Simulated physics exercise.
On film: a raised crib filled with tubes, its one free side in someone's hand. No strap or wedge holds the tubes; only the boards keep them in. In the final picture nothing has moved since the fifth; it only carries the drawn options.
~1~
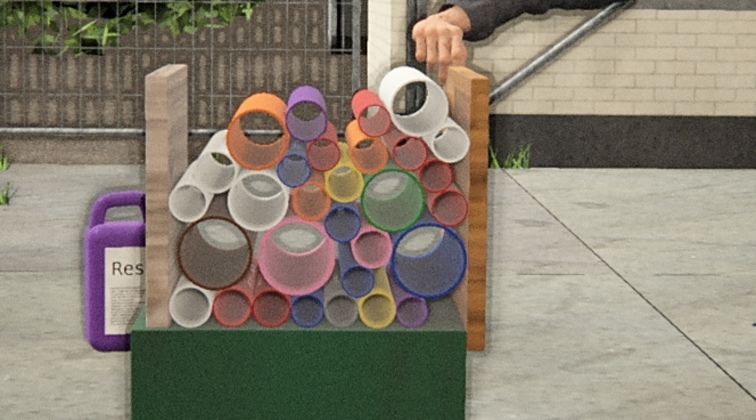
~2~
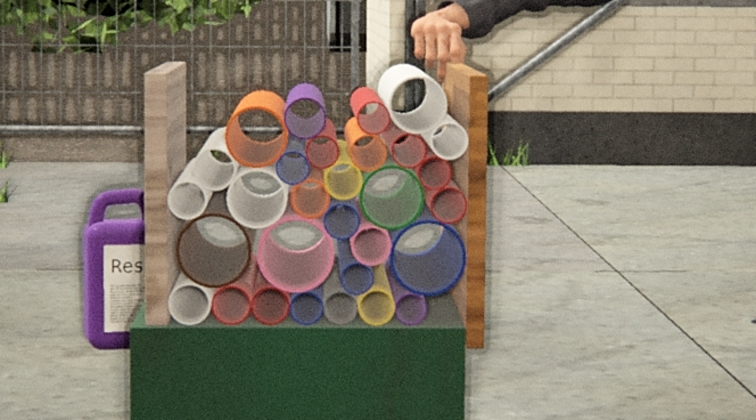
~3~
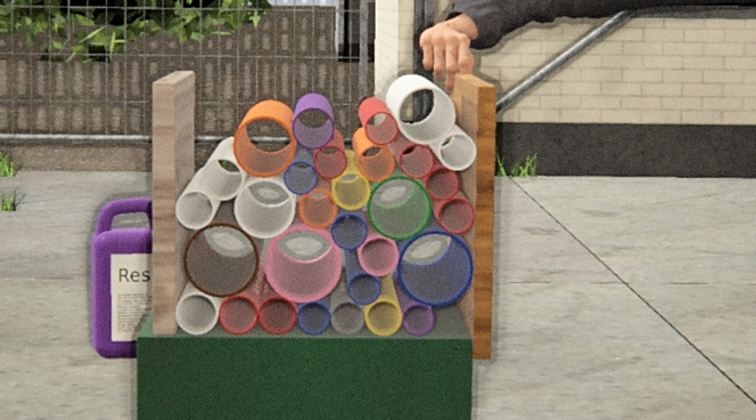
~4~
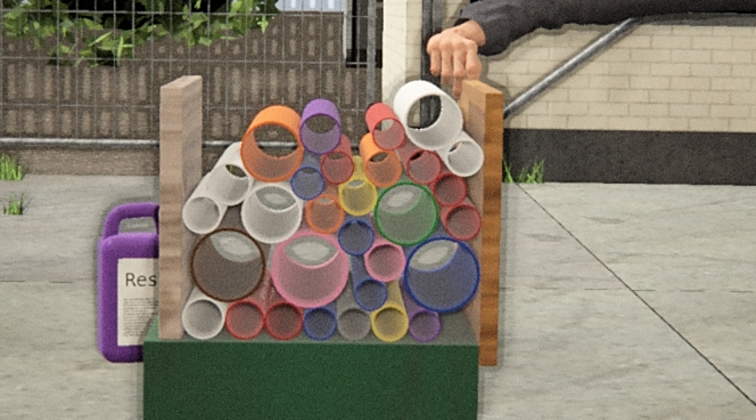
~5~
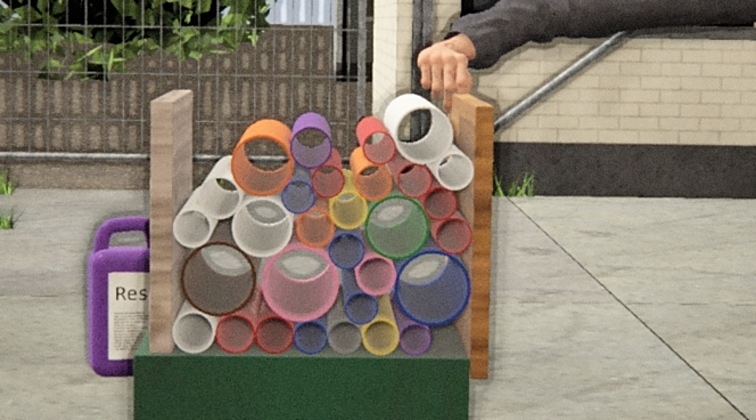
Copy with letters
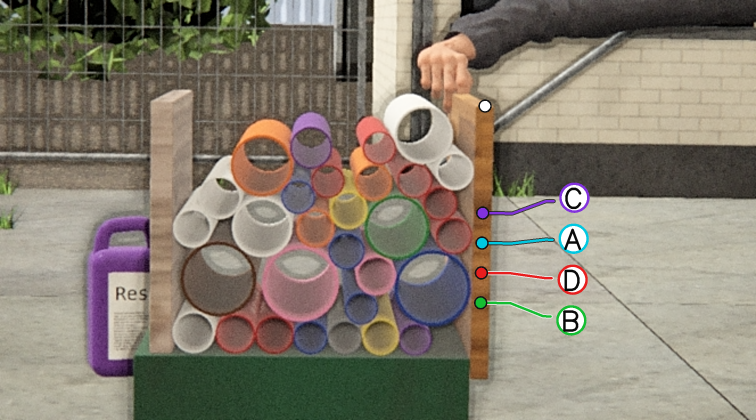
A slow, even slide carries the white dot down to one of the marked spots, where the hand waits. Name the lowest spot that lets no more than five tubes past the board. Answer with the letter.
Slide it to A.
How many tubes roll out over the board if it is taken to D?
The count is six.
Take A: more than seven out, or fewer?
It loses fewer than seven.
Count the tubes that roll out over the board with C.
With C, two.
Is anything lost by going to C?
Yes, at C.
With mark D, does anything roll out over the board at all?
Yes.
On the marked copy, A at (482, 243); B at (480, 303); C at (482, 213); D at (481, 273); the white dot at (485, 106).
Taking A. A third of the way, top of the board (474, 167).
Two thirds of the way, top of the board (472, 239).
When it is over, top of the board (472, 242), two out over the board.
As for the rest, B six out over the board; C two out over the board; D six out over the board.
